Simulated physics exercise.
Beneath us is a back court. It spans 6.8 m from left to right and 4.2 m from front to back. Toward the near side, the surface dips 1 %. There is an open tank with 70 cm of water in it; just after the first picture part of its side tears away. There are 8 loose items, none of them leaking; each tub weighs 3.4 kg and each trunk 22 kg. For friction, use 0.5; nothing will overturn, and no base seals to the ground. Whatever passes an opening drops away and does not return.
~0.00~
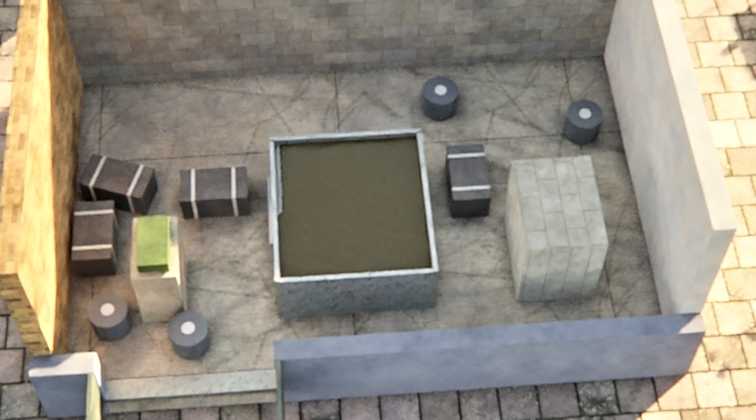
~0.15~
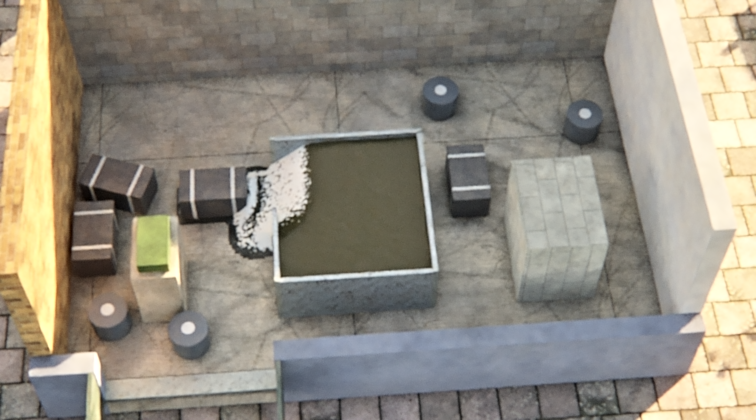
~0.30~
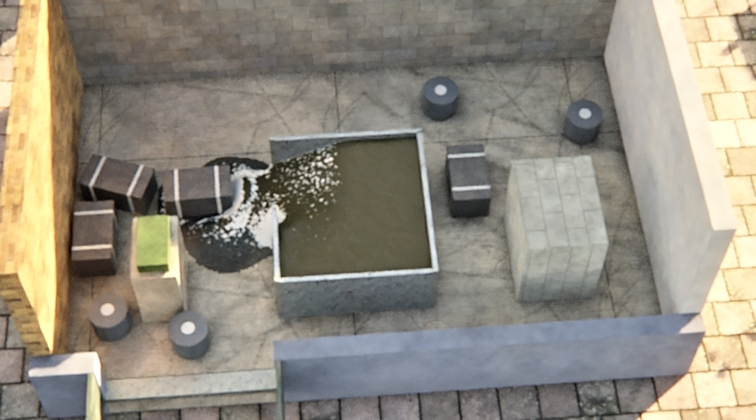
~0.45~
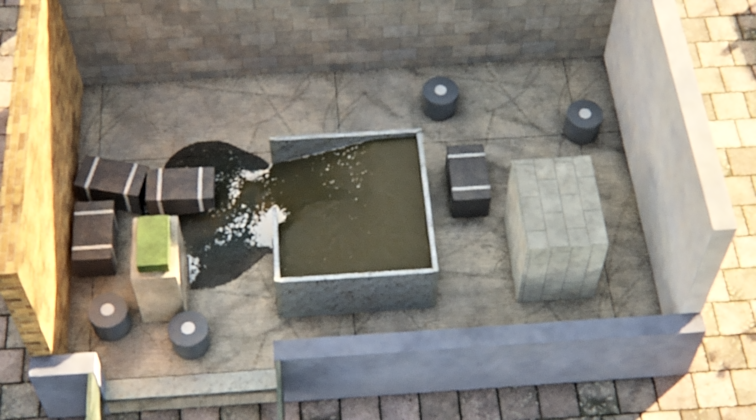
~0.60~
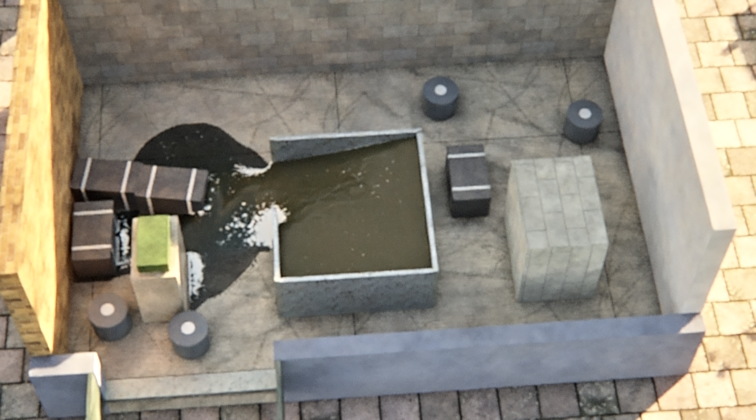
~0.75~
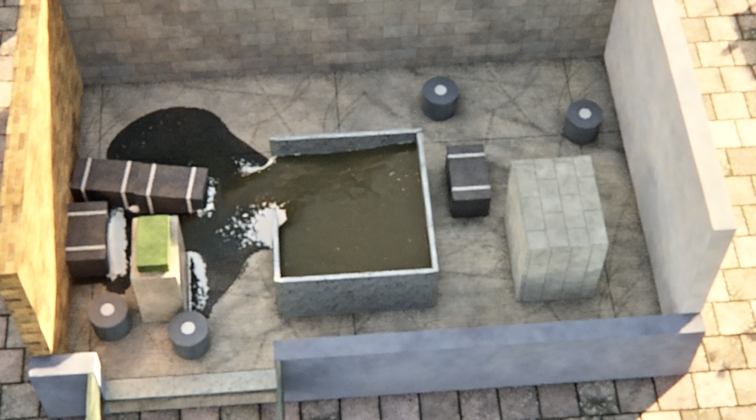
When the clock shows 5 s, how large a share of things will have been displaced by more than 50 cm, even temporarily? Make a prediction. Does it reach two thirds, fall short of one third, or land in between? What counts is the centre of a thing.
Answer: The large band.
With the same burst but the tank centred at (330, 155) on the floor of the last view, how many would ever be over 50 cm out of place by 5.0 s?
In that case the number is 4.
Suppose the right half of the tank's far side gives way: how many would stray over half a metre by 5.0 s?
Then 5 of them would.
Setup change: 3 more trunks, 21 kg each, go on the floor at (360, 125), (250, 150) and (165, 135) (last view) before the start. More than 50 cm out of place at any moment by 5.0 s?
Beyond it, beyond it, beyond it.
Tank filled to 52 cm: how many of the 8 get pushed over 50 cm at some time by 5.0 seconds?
Then 5 of them.
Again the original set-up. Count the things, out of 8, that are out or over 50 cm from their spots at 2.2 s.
I make it 4.
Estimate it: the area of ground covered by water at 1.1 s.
Near 10.0 m2 in all.
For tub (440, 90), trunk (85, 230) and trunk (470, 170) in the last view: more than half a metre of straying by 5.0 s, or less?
Taking them in turn, the answers are greater, greater and smaller.
After 1.1 s 0 of 8 are over 50 cm from their spots; 1 afloat.
After 2.2 s 4 of 8 are over 50 cm from their spots; 4 afloat.
After 3.5 s 4 of 8 are over 50 cm from their spots; 2 afloat.
After 5.0 s 6 of 8 are over 50 cm from their spots, and 6 have been at some point; 2 afloat.
